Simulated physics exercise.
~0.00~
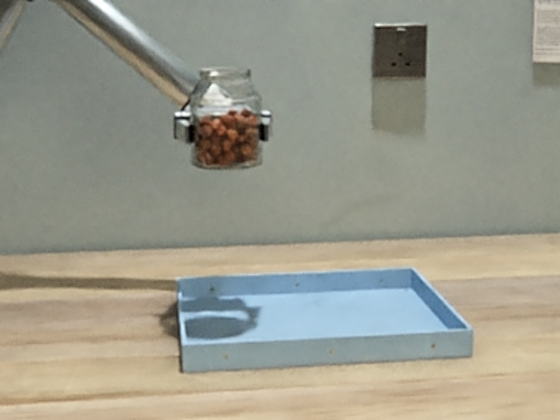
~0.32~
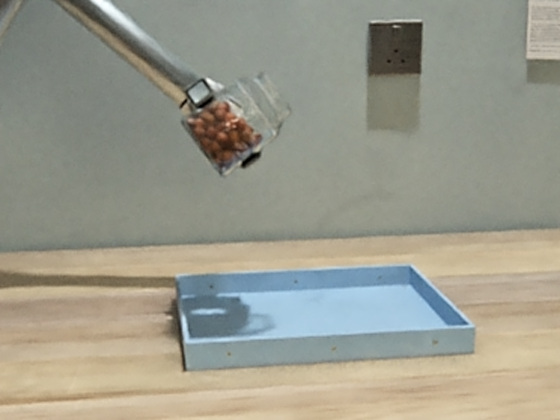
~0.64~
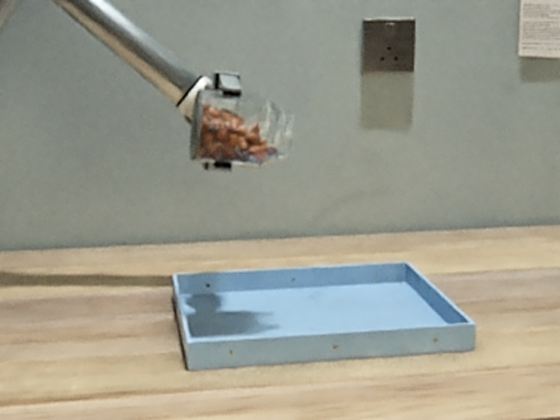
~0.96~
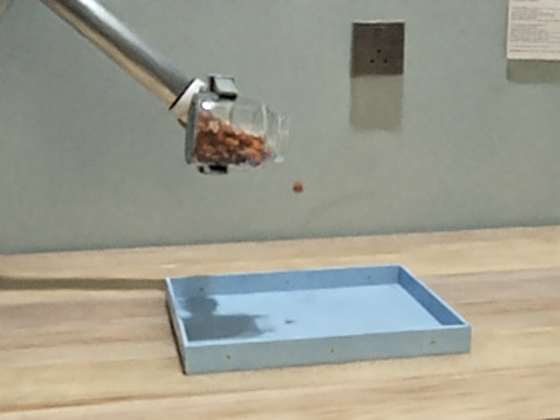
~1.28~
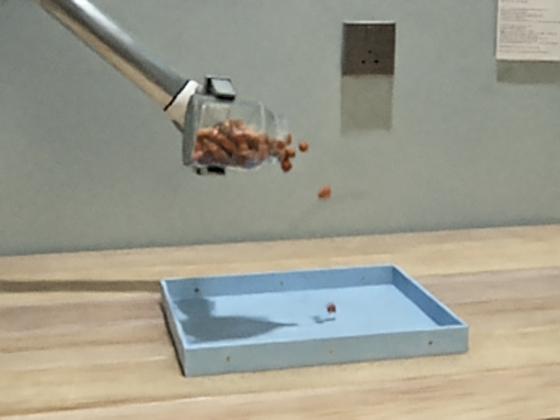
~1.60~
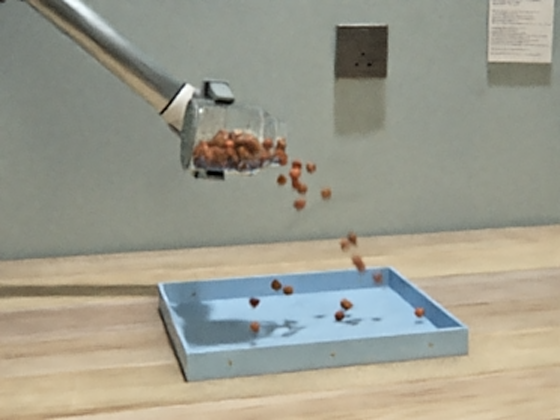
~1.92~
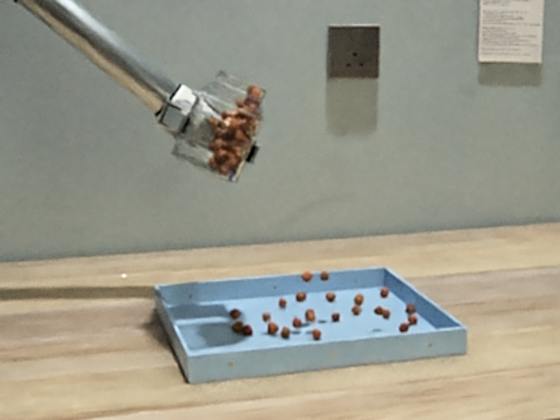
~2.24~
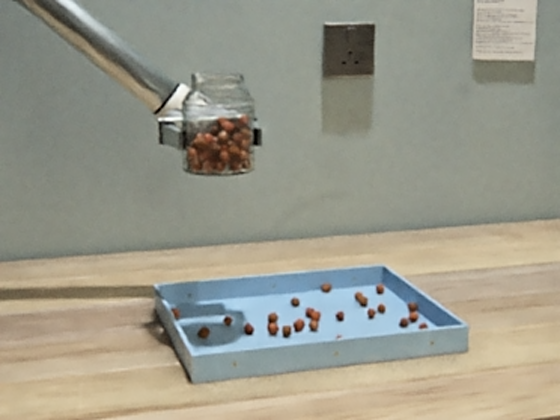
A robot arm tips a jar, spills some hazelnuts into a blue tray, then rights it.
